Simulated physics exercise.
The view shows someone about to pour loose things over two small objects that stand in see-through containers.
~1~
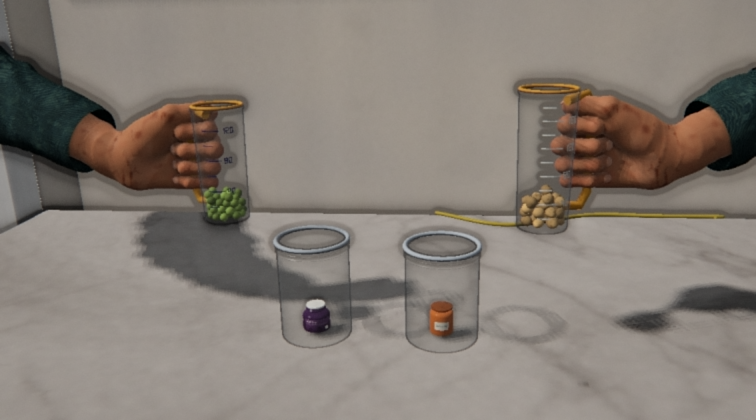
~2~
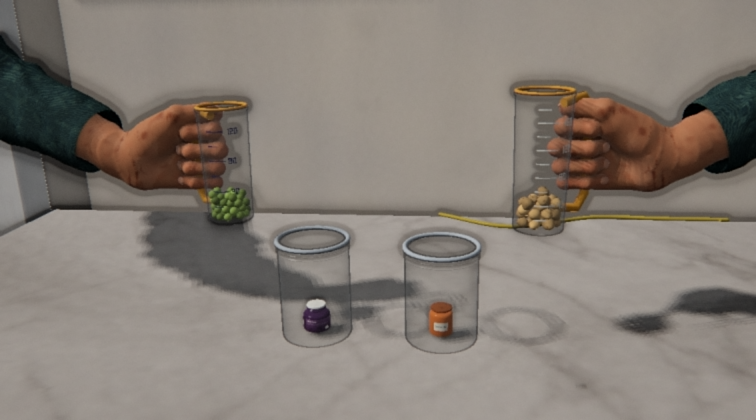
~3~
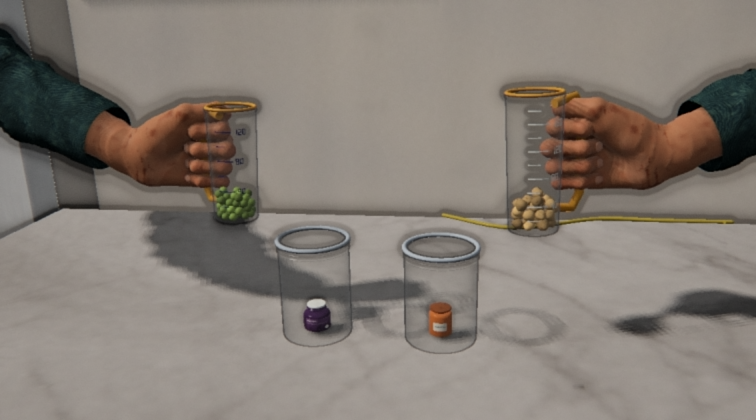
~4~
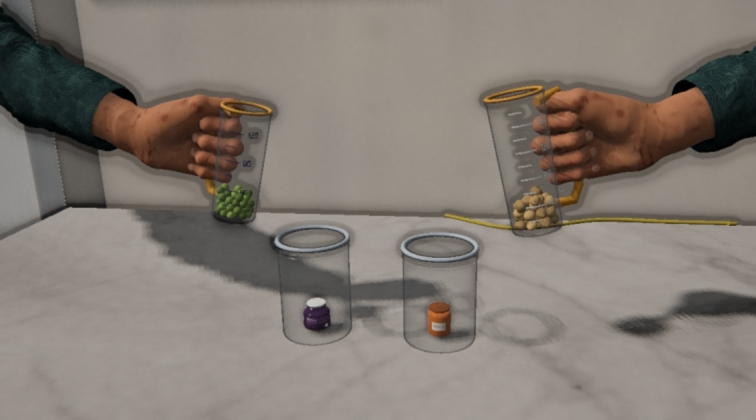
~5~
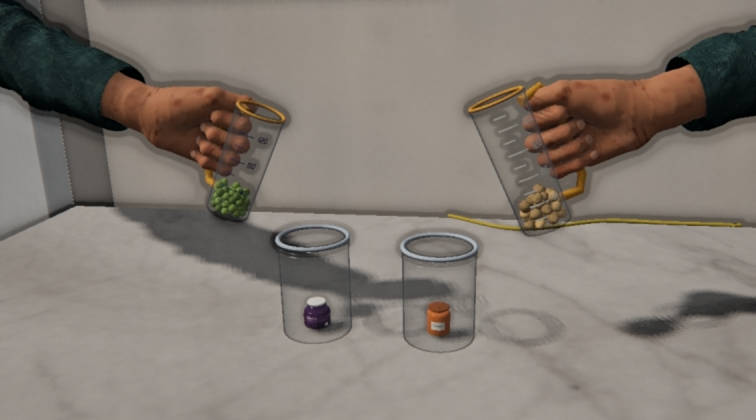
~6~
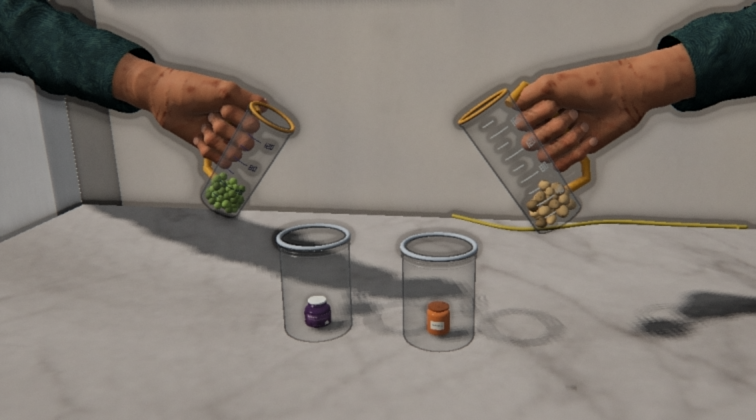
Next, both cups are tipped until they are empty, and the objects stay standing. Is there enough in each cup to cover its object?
At the end, the left will jut up past the level, the right will jut up past the level.
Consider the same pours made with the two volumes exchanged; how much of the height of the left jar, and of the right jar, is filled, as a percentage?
You'd get 15 % full on the left side and 15 % full on the right.
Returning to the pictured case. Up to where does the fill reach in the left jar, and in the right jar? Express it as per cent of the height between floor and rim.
I'd say the left reaches about 15 in a hundred of its height, and the right about 25 in a hundred.
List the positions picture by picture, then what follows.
The first frame shows small bottle in the left jar at (316, 315), a quarter of its height or less; left cup at (222, 163), a quarter full of dried peas; small canister in the right jar at (442, 318), a quarter of its height or less; right cup at (545, 160), a quarter full of dried chickpeas.
The second frame shows left cup at (227, 163), upright; right cup at (541, 161), upright.
The third frame shows left cup at (234, 163), upright; right cup at (534, 162), upright.
The fourth frame shows left cup at (240, 163), tipped 12°; right cup at (526, 163), tipped 12°.
The fifth frame shows left cup at (244, 162), tipped 24°; right cup at (522, 163), tipped 24°.
The sixth frame shows small bottle in the left jar at (318, 311); left cup at (246, 162), tipped 35°; small canister in the right jar at (438, 318); right cup at (521, 163), tipped 35°.
Then, 0.51 s past the last view, left jar empty, all of its cupful still in the cup; right jar empty, all of its cupful still in the cup.
Then, 1.06 s past the last view, left jar empty, all of its cupful still in the cup; right jar empty, all of its cupful still in the cup.
Then, 1.72 s past the last view, left jar nearly empty, none of its cupful still in the cup; right jar nearly empty, none of its cupful still in the cup.
Finally, left jar nearly empty (surface near (318, 310)), nothing beside it; right jar a quarter full (surface near (439, 312)), nothing beside it; the left thing is still showing; the right thing is still showing.
